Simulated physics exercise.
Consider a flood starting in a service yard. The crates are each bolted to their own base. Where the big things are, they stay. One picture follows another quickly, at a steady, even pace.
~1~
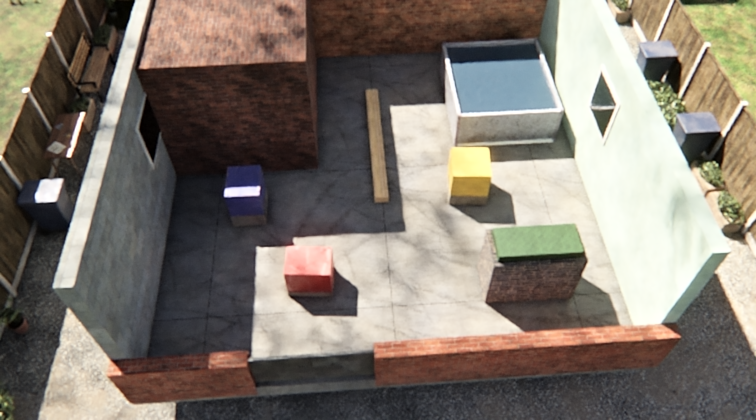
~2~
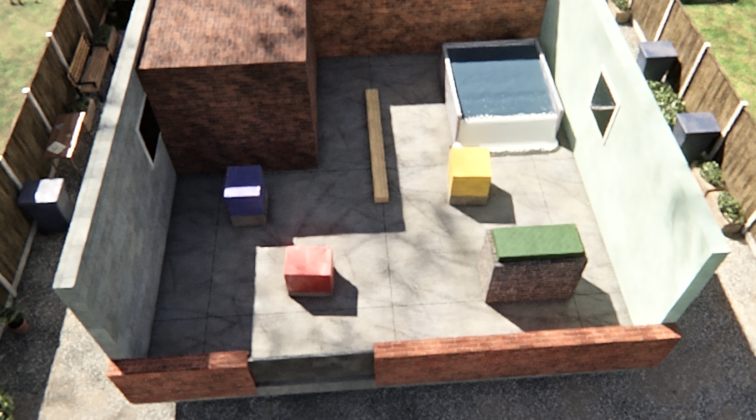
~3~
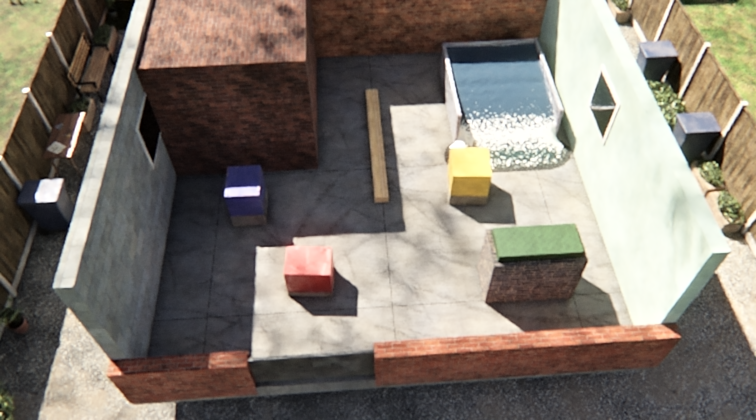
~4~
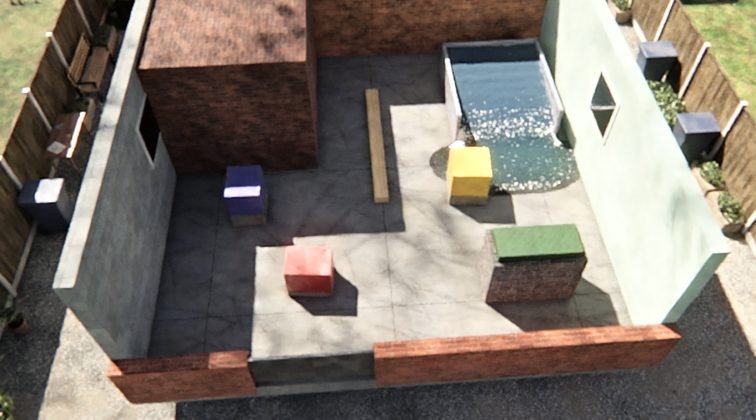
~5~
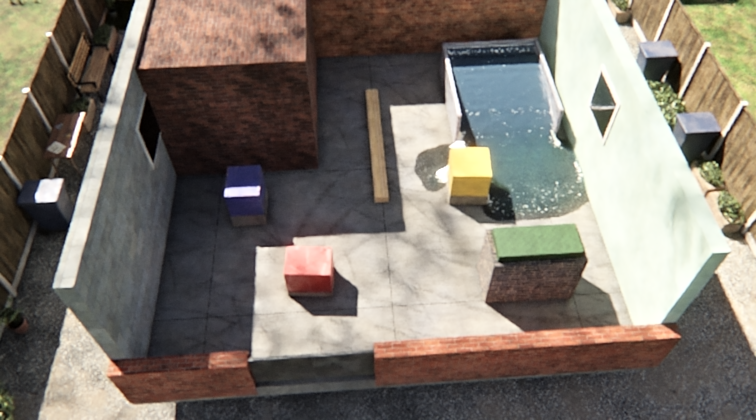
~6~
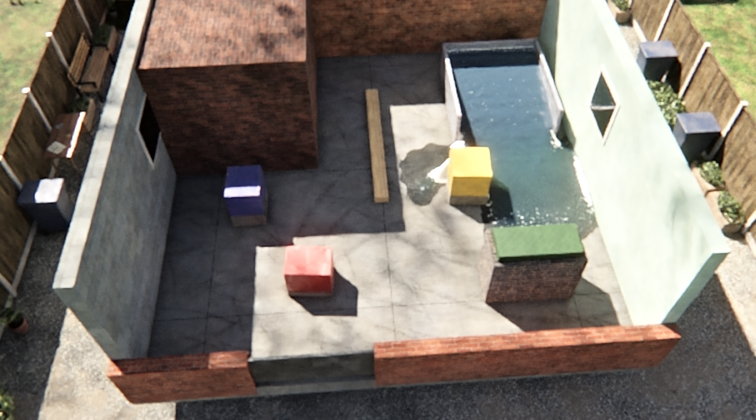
The clip opens on a walled yard with red, blue, yellow and green-topped blocks, a wooden beam and a still tank of water at upper right. Water pours from the tank's near side in white froth, then spreads past the yellow block, around its left side and forward to the green-topped block.
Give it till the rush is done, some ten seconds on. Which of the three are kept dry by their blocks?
My prediction: The blue crate avoids the water; the yellow crate meets the water; the red crate meets the water.
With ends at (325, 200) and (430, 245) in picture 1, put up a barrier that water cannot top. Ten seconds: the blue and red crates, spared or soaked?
The way I see it, the blue one is never reached, and the red one is inundated.
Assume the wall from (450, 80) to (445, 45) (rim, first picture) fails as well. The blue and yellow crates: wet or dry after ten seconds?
Observed: Blue stays clear; yellow stays clear.
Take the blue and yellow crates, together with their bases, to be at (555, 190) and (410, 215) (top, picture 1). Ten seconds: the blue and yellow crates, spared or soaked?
I'd bet the blue one is inundated and the yellow one is inundated.
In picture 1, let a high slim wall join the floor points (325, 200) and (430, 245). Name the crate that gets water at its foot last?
I'd pick the blue one.
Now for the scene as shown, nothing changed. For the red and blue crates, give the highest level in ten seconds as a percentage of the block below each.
I'd say 240 per cent for the first one and 60 per cent for the second.
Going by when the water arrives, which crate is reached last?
Last comes the crate marked blue.
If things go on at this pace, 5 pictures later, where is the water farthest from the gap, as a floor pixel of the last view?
The front's farthest point is close to (634, 347).
A moment on, water covers 25 % of the floor; the blue crate not reached, the yellow crate water round its plinth, the red crate not reached.
Next, water covers 40 % of the floor; the blue crate not reached, the yellow crate water round its plinth, the red crate water round its plinth.
Then, water covers 60 % of the floor; the blue crate water round its plinth, the yellow crate water round its plinth, the red crate water round its plinth.
Later, water covers 85 % of the floor; the blue crate water round its plinth, the yellow crate water round its plinth, the red crate water round its plinth.
In the end, water covers 100 % of the floor; the blue crate stayed above the water, the yellow crate was topped, the red crate was topped.
